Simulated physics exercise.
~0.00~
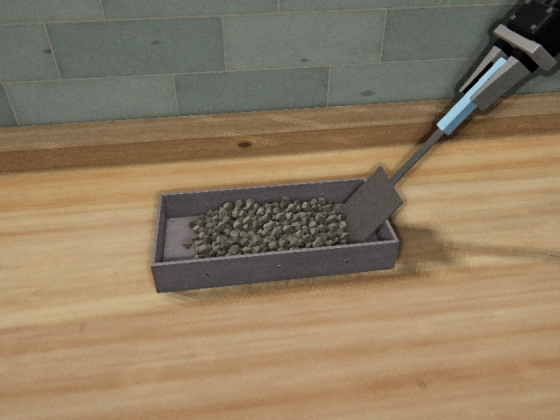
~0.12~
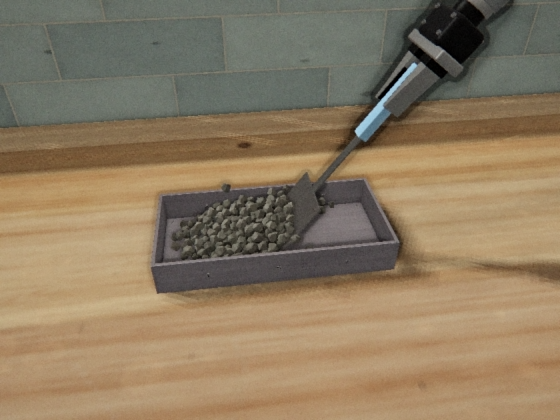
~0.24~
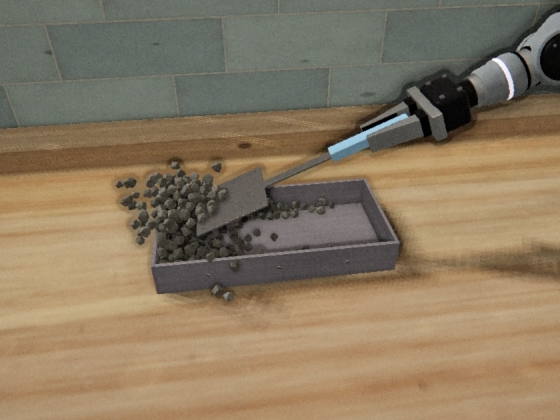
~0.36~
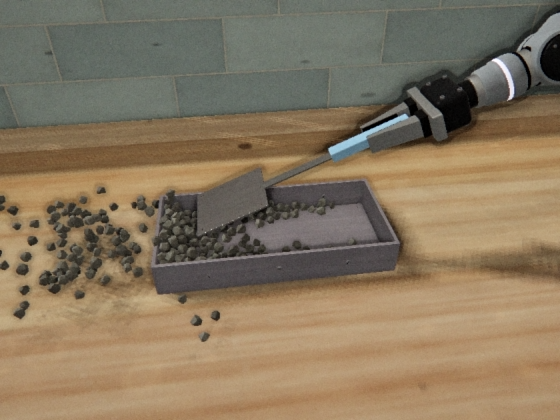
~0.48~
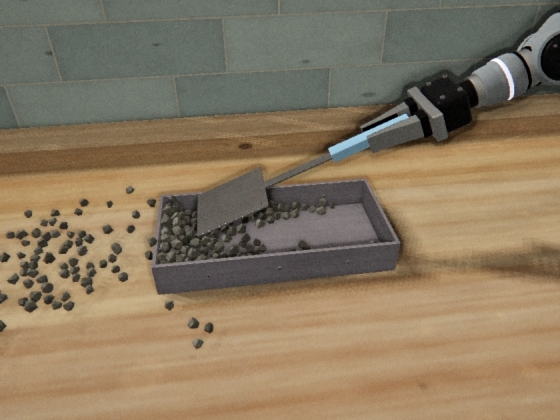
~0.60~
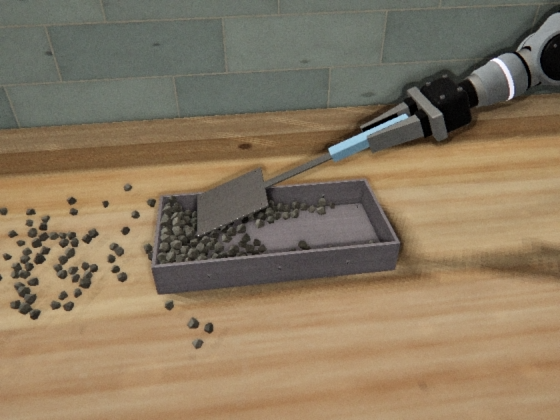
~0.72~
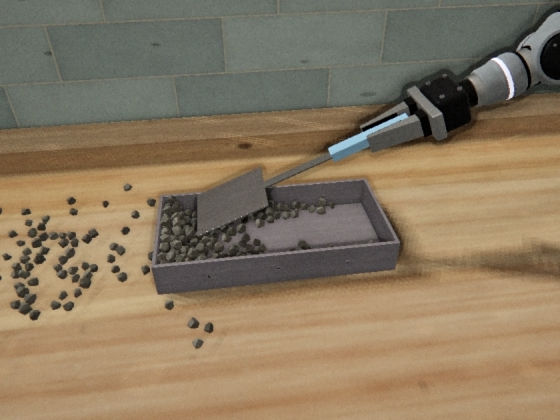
On a wooden surface, a robot's paddle sweeps pebbles left, scattering many outside the trough.
